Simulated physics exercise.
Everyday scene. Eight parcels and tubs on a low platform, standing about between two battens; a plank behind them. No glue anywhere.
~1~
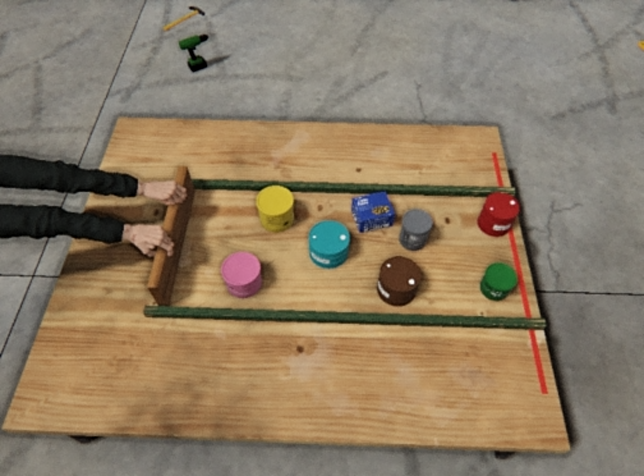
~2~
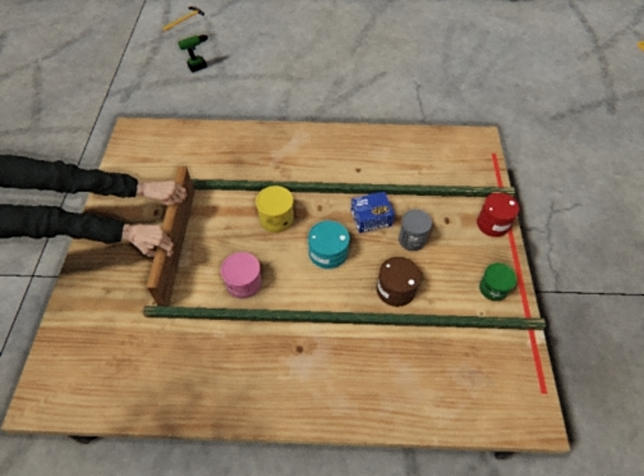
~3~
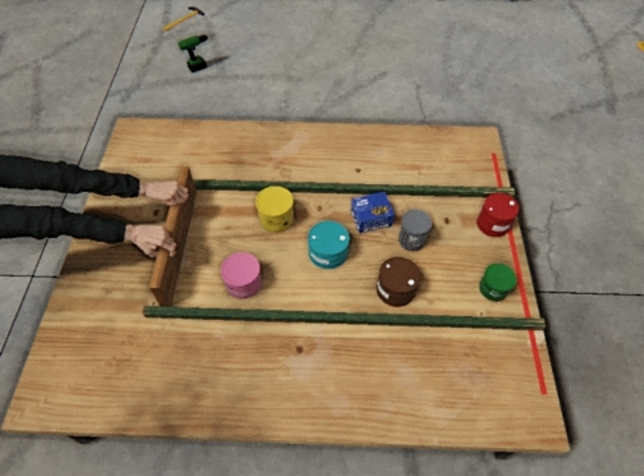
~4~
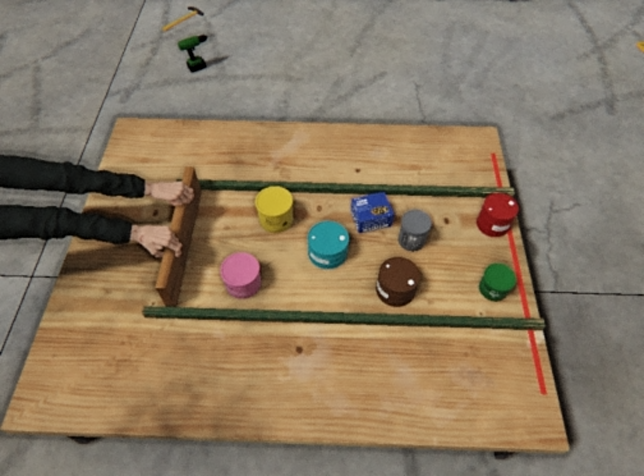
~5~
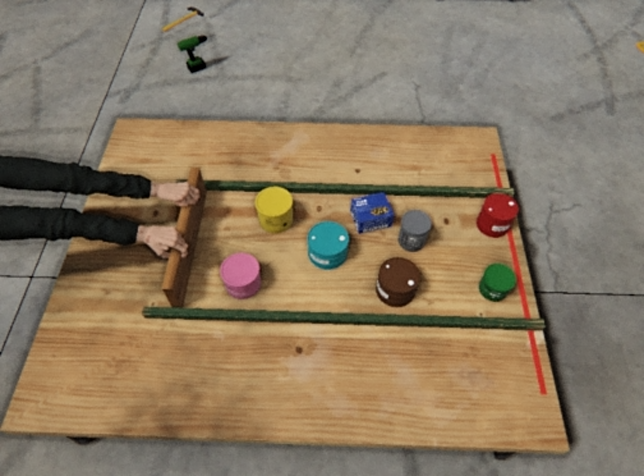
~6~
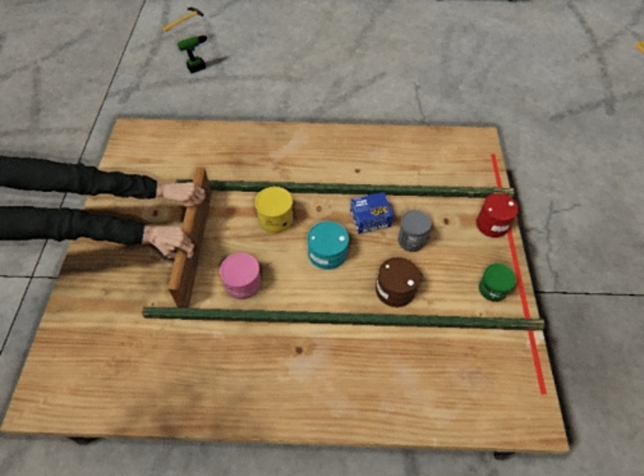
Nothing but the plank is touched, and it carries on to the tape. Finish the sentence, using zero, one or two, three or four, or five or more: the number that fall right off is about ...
The number that fall right off is about five or more.
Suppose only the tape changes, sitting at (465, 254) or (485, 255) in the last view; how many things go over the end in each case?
The counts: 2 and 5.
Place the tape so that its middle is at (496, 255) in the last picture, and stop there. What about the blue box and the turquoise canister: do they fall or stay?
Okay, so the blue box winds up off it, the turquoise canister sits tight.
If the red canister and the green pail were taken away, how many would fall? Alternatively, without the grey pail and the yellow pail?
6 for the first case, 6 for the second.
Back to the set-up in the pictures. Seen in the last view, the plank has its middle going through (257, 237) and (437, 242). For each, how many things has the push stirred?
At the first spot 2, then 8.
Soon after, none off yet; red canister at rest near (497, 216); green pail at rest near (497, 283); grey pail at rest near (414, 231).
After that, none off yet; red canister at rest near (497, 216); green pail at rest near (497, 283); grey pail displaced a little near (422, 230).
And then, none off yet; red canister tilting well over near (543, 227); green pail tilting well over near (553, 287); grey pail displaced well along near (497, 227).
In the end, the number that fall off is five or more; gone, pink pail, yellow pail, turquoise canister, blue box, brown canister, grey pail, green pail and red canister.
